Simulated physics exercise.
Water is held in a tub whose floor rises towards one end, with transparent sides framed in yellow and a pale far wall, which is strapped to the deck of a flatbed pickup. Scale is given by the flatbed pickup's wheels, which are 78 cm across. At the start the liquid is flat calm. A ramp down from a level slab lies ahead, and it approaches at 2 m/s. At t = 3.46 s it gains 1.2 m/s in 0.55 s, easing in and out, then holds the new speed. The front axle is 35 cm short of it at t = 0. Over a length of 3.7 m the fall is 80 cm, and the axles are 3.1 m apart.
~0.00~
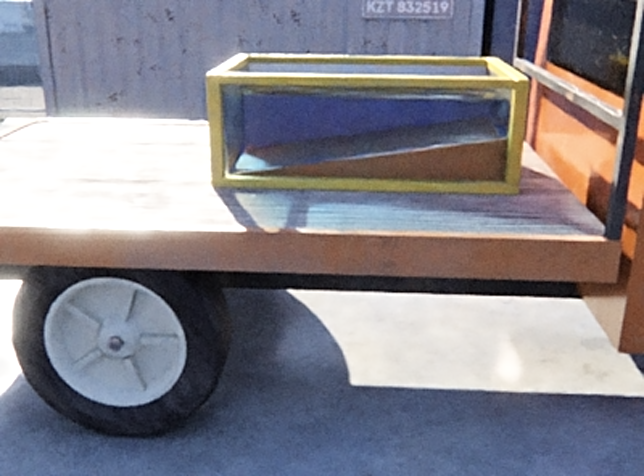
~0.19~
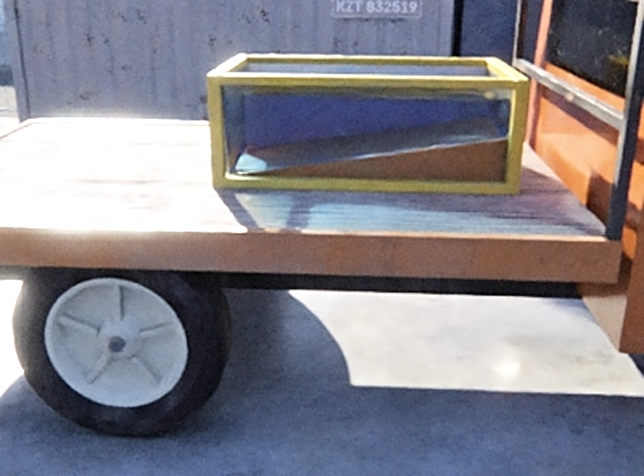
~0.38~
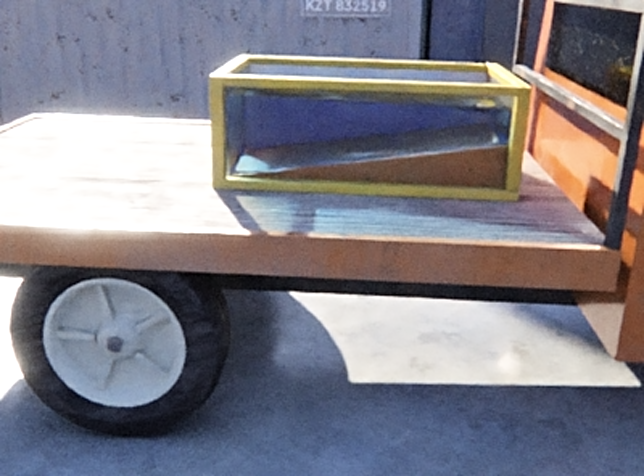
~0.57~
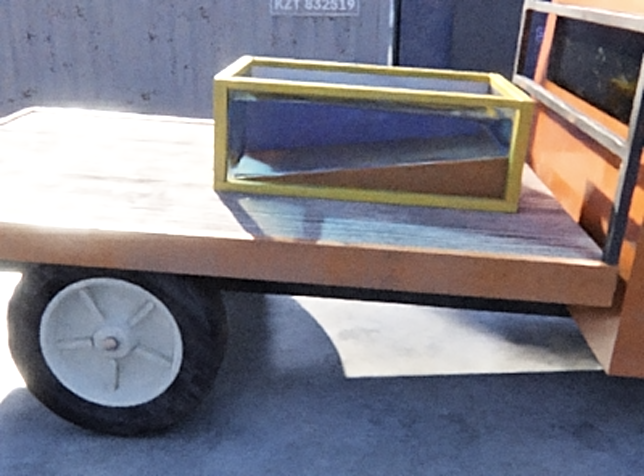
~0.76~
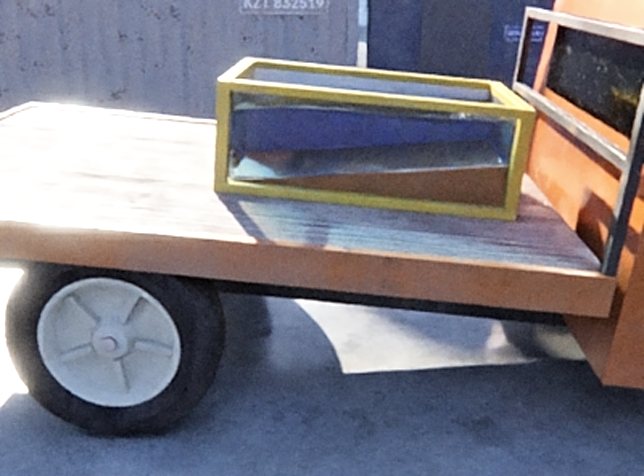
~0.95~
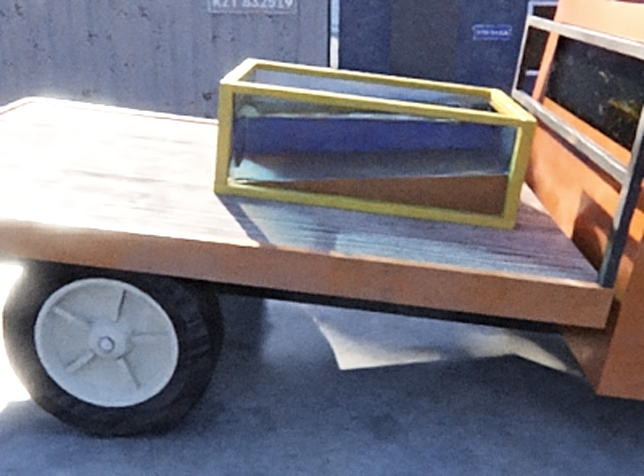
An orange flatbed pickup carrying a yellow-framed clear tank of water rolled to the right past a grey wall, then tilted nose down as the water heaped up towards the front end.
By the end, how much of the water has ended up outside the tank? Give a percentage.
Close to 16 per cent.
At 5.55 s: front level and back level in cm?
At the front 26 cm, at the back 34 cm.
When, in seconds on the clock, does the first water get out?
That comes at some 1.6 s.
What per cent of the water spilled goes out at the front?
It comes to about 70 per cent of the spill.
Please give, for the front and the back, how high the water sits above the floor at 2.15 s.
Roughly 40 cm in front and 20 cm behind.
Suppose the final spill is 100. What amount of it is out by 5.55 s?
100 %.
After 2.15 s it stands 21 cm high behind and 41 cm in front; 4 per cent has gone over the front.
After 3.75 s it stands 37 cm high behind and 22 cm in front; 8 per cent has gone over the front.
After 5.55 s it stands 34 cm high behind and 26 cm in front; 16 per cent has gone mostly over the front, some over the back.
After 7.99 s 16 per cent has gone mostly over the front, some over the back, 27 of 168 litres.
